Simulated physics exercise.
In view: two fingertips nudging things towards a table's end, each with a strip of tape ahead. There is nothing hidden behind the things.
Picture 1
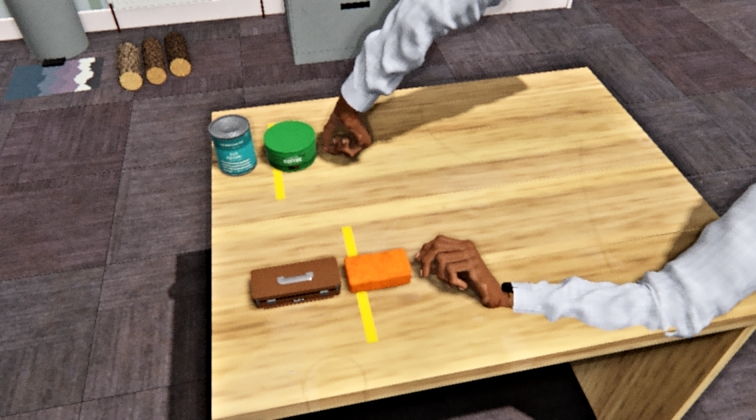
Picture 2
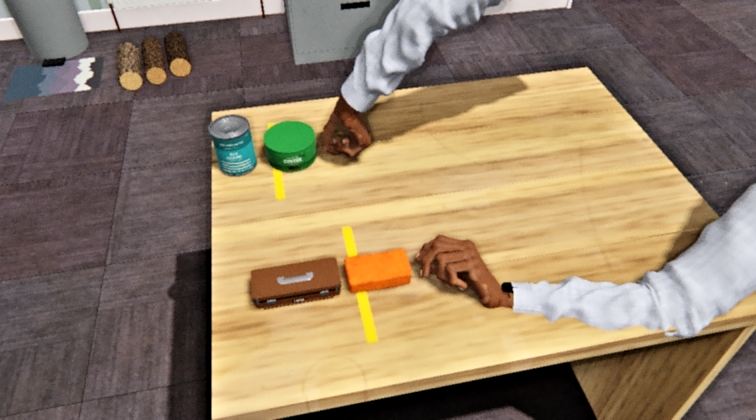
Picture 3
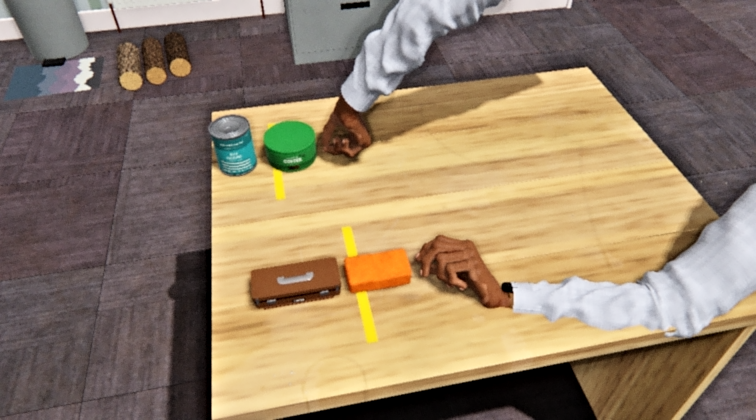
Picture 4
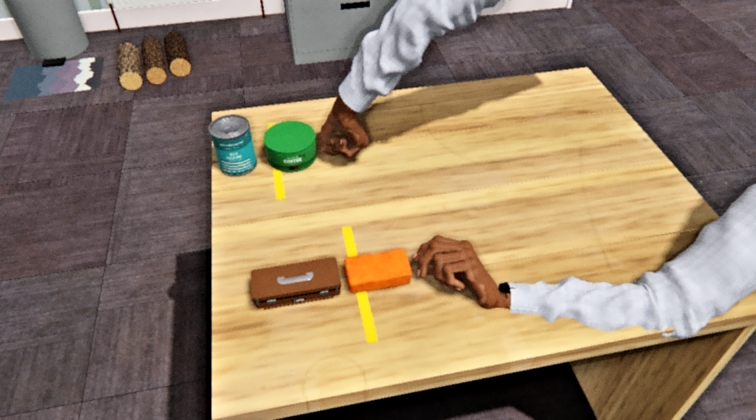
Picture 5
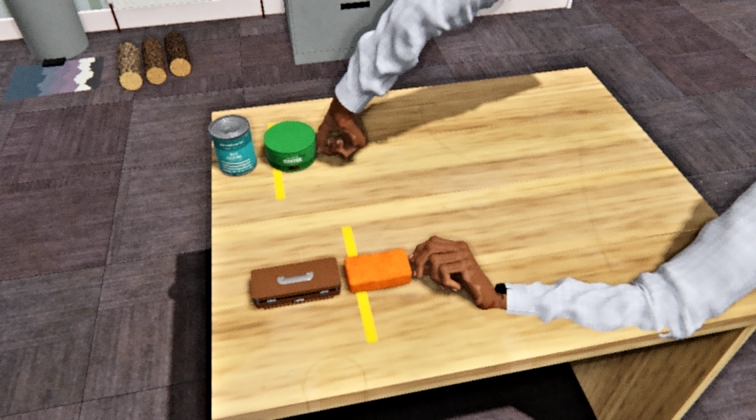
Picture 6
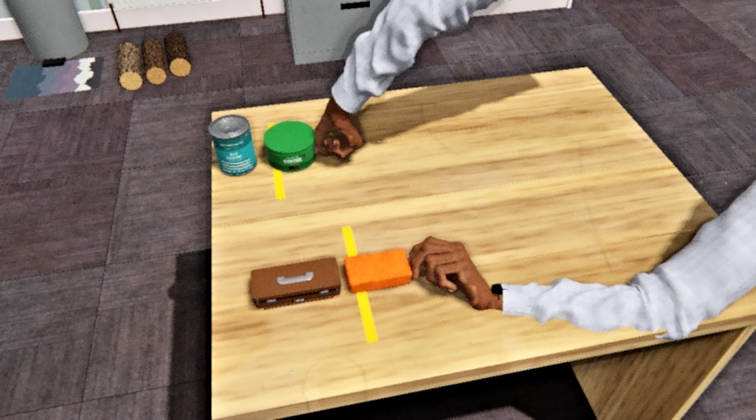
On a wooden table marked with yellow tape, one hand rests beside a green tub next to a turquoise can, while another stays near an orange sponge beside a brown case; the hands shift barely, and the objects show no clear movement.
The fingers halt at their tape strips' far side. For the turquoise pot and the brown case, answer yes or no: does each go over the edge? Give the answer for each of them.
Turquoise pot - yes; brown case - no.
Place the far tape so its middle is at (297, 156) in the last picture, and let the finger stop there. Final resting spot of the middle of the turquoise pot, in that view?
It comes to a stop at (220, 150).
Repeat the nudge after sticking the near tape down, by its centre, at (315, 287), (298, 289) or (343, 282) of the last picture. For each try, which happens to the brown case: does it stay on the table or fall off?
One after another: It falls off the table; comes down; stays up.
Then, 1.02 s past the last view, turquoise pot leaning 54° off how it started near (179, 176); brown case travelled a little near (245, 293).
Finally, the turquoise pot goes over the edge, near (84, 388); the brown case stays on the table, near (245, 293).
